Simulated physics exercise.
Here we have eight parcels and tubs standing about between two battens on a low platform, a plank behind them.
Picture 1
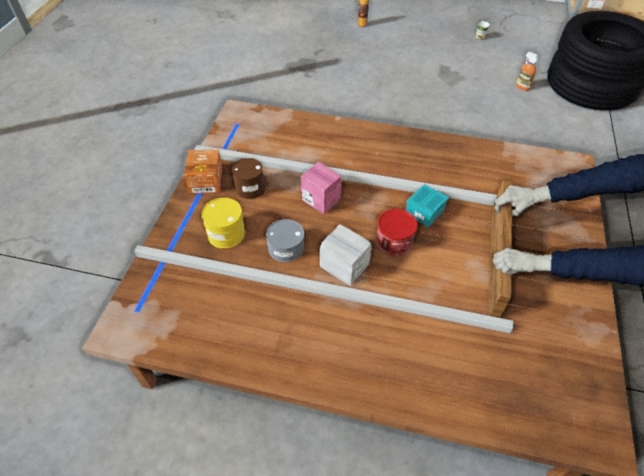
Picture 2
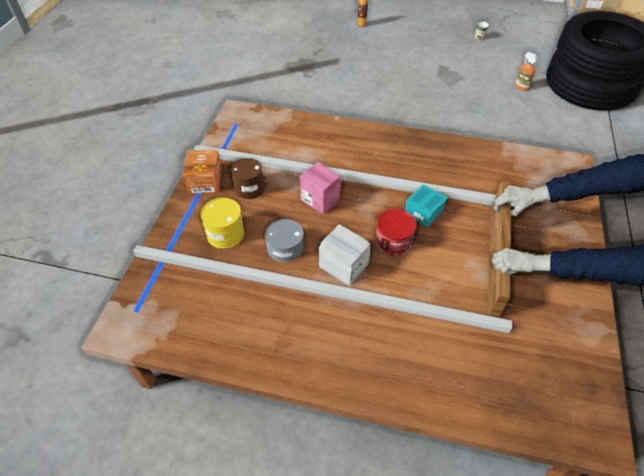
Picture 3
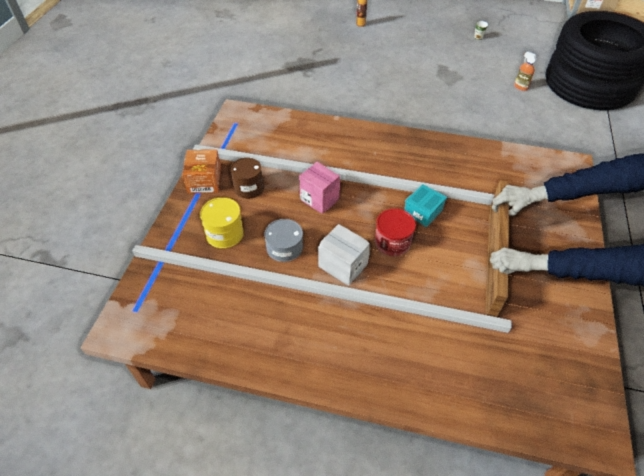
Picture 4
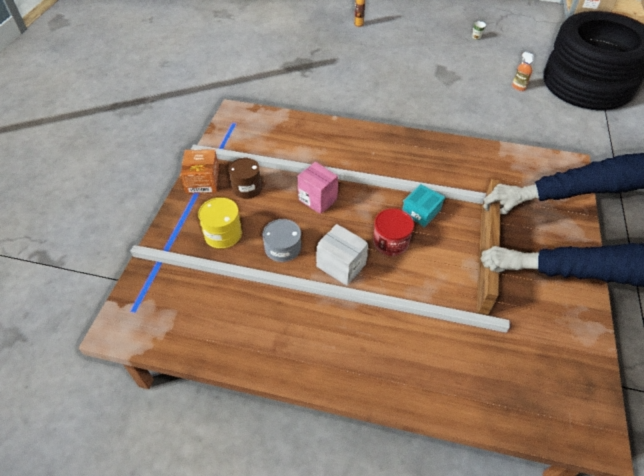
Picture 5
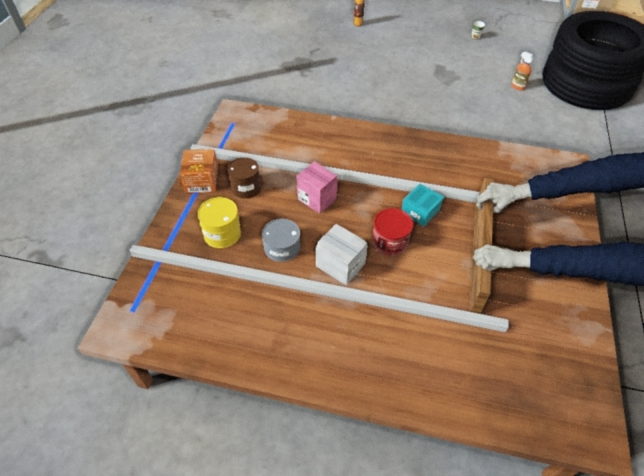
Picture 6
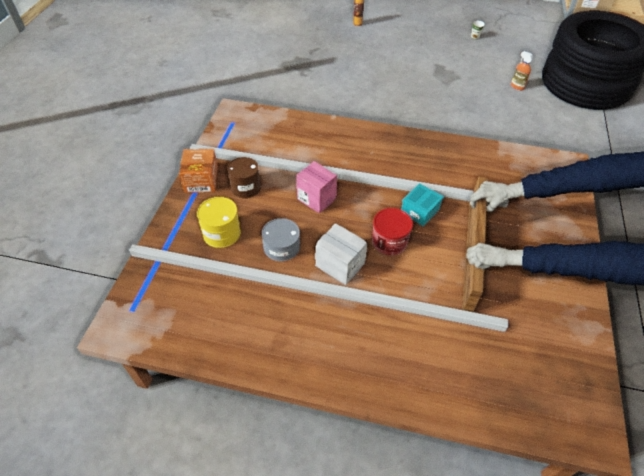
Two gloved hands slide a wooden plank slightly left between two battens toward several parcels and tubs.
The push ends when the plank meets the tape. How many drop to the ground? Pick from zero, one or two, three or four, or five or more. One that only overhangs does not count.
The number that fall off is five or more.
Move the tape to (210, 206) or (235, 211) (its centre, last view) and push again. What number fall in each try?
In that order 4 and 2.
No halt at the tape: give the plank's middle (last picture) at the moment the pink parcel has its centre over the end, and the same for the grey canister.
Its middle is around (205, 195) and around (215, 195).
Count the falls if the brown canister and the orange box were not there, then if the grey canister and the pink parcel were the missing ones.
It would be 3 and 3.
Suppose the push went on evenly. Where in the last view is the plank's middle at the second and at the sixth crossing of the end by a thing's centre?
Its middle is around (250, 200) and later (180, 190).
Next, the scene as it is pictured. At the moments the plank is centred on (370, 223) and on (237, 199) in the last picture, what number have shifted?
By then 3, and 8.
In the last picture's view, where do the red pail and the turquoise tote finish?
First (171, 192), then (190, 169).
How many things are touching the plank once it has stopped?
It touches 3.
A little later, none off yet; orange box at rest near (199, 170); yellow canister at rest near (220, 222); brown canister at rest near (244, 178).
Next, none off yet; orange box at rest near (199, 170); yellow canister shifted a little near (211, 220); brown canister at rest near (244, 178).
Later still, one off so far; orange box dropping near (157, 193); yellow canister shifted well along near (145, 205); brown canister shifted well along near (182, 167).
When it is over, the number that fall off is five or more; down, pink parcel, grey canister, brown canister, yellow canister and orange box.
